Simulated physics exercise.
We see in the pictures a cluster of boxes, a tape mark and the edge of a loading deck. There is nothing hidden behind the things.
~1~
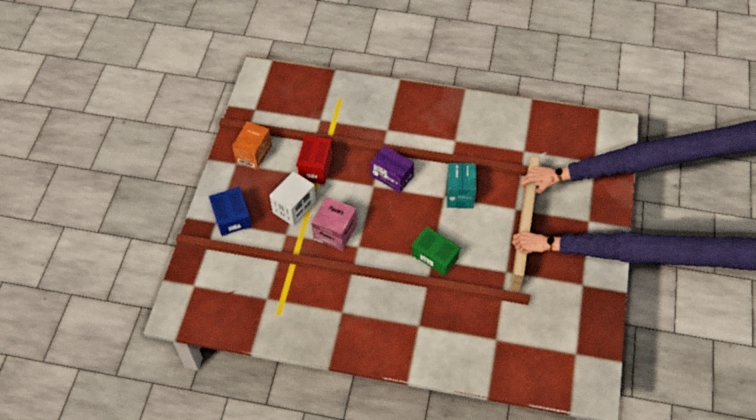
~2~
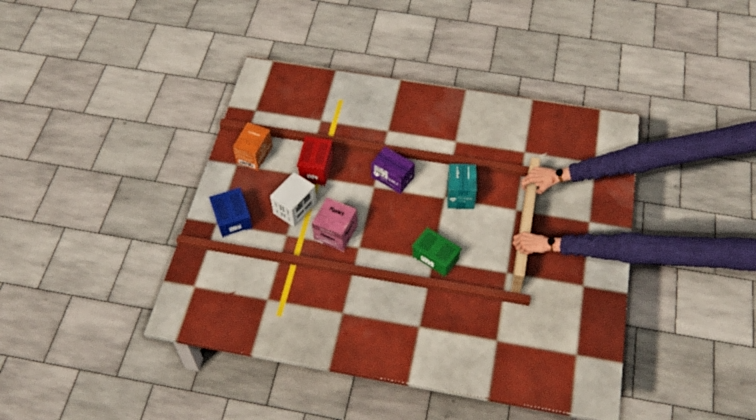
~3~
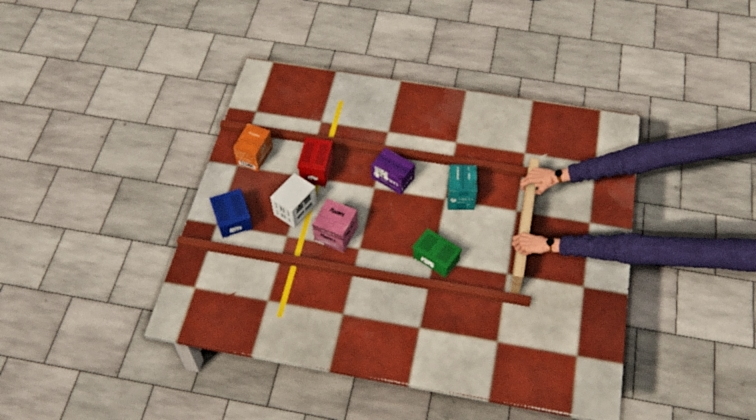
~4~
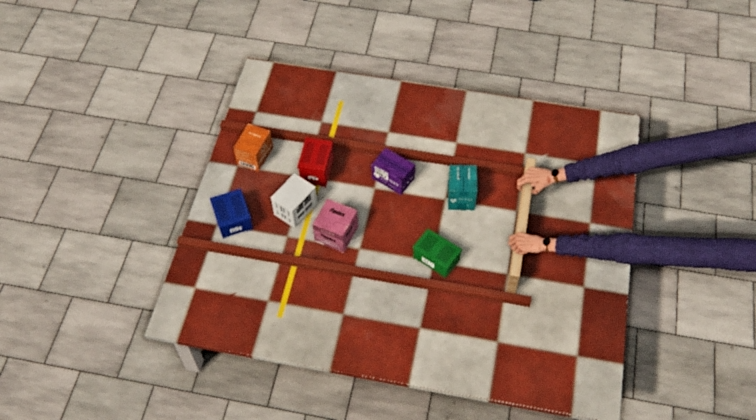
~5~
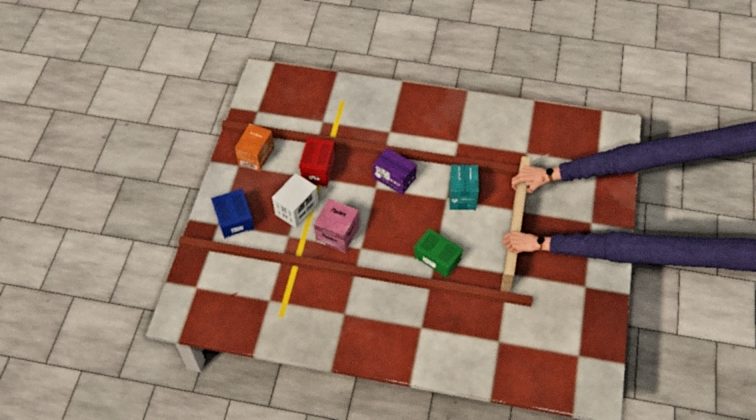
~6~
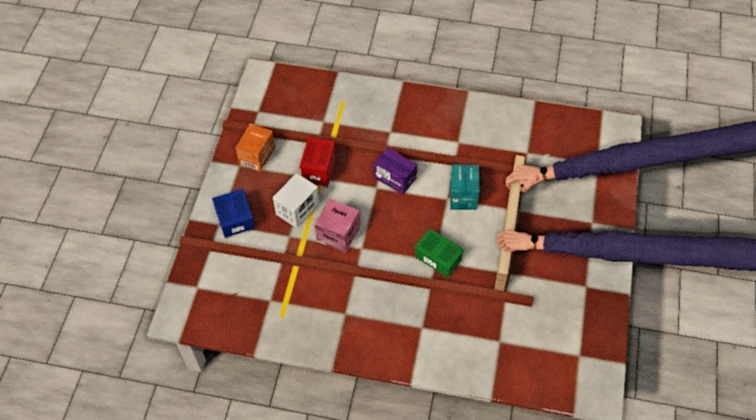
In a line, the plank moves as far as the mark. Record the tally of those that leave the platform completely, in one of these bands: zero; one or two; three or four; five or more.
Tally: Zero.
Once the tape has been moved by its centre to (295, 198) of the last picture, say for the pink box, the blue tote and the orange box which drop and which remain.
The pink box keeps its place, the blue tote keeps its place and the orange box leaves the top.
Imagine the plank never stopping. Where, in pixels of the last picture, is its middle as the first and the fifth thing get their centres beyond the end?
At the first moment about (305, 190), at the next about (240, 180).
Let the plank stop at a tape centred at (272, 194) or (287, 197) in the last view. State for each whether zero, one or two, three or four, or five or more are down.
In order: Either one or two and just one or two.
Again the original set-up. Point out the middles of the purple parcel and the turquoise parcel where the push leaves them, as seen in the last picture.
In the last picture the purple parcel sits at (280, 158) while the turquoise parcel sits at (309, 162).
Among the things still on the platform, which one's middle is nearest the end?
That's the orange box.
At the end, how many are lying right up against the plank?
Number: 2.
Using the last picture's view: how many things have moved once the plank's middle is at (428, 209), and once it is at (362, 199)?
At first I count 3, and then 6.
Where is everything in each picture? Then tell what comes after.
Blue tote (230, 212); orange box (252, 146); white crate (293, 199); plank (525, 224); tape (312, 199), in the first picture.
Orange box (253, 147); pink box (335, 225), in the second picture.
White crate (294, 201); turquoise parcel (462, 188), in the third picture.
Blue tote (232, 214); plank (521, 225), in the fourth picture.
Orange box (255, 148); purple parcel (395, 171), in the fifth picture.
Blue tote (234, 214); orange box (256, 148); white crate (297, 201); plank (510, 223); tape (315, 201), in the sixth picture.
Soon after, none off yet; blue tote at rest near (234, 214); orange box at rest near (256, 148); white crate at rest near (297, 201).
Then, none off yet; blue tote at rest near (234, 214); orange box at rest near (256, 148); white crate moved a little near (284, 190).
At rest, the number that fall off is zero.
